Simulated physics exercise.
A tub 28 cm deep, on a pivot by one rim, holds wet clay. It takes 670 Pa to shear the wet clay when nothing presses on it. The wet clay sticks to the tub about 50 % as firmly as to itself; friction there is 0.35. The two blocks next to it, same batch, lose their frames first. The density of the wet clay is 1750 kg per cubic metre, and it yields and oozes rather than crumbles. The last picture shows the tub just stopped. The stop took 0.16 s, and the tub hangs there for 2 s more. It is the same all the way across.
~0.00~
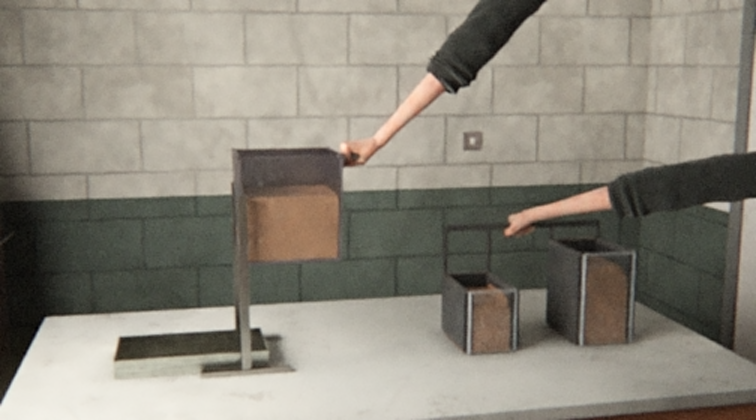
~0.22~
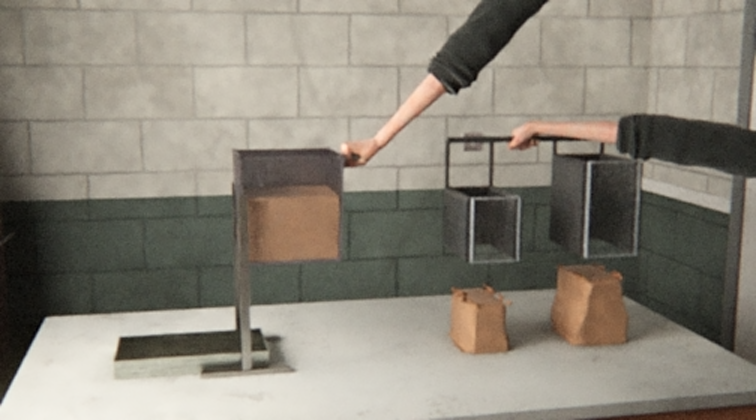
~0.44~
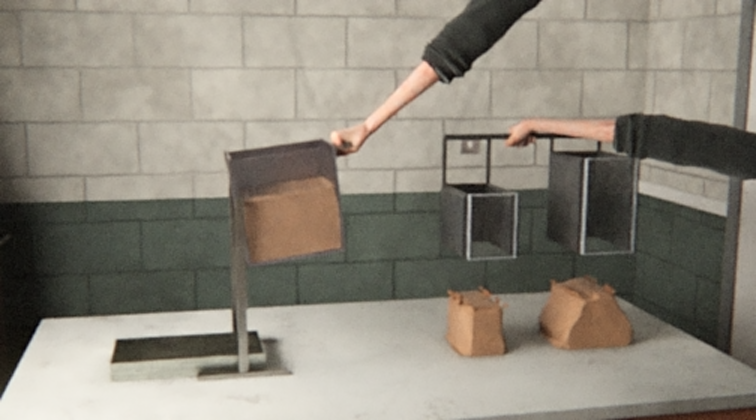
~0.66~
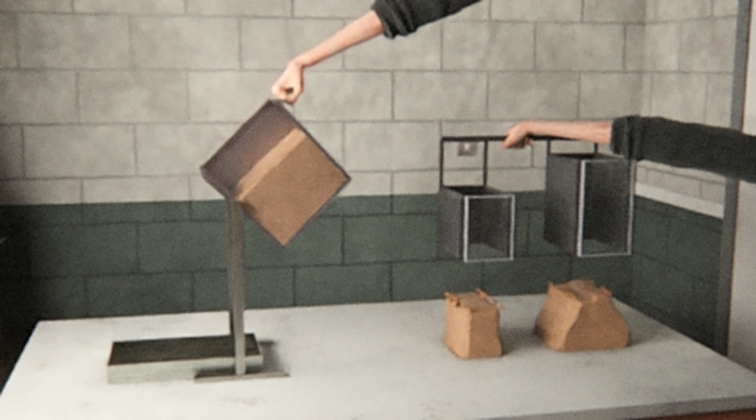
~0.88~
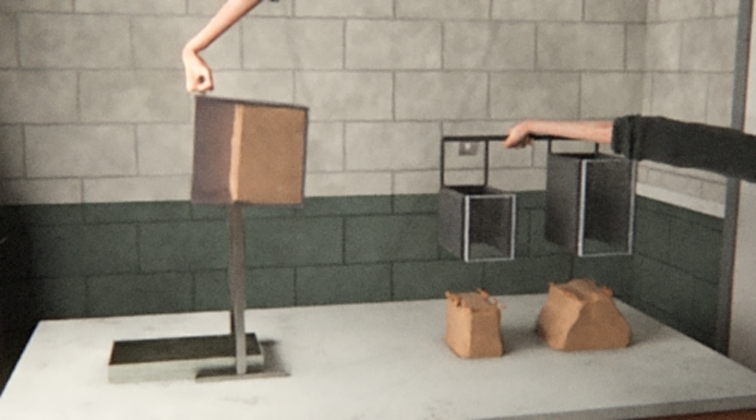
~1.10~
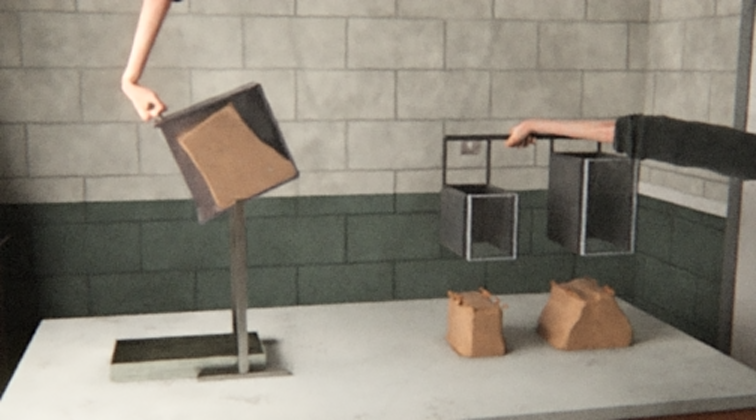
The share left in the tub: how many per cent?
Expect roughly 8 %.
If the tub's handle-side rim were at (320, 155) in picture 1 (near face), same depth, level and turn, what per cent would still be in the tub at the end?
It would be near 35 %.
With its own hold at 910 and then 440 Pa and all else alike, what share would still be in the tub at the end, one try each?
In that order: 12 %, 8 %.
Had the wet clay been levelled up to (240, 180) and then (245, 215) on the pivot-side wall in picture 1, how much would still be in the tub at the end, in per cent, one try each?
In turn about 16 %, 10 %.
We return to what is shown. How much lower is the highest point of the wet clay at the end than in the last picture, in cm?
Roughly 15 cm.
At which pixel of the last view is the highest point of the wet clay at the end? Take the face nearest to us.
Around (282, 164).
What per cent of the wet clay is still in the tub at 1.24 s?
Some 70 per cent.
By 1.24 s, the tub is at 113 degrees and holds 68 %.
By 1.41 s, the tub is at 113 degrees and holds 33 %.
By 1.58 s, the tub is at 113 degrees and holds 26 %.
By 1.75 s, the tub is at 113 degrees and holds 14 %.
By 3.10 s, at the end, the tub is at 113 degrees and holds 8 %.
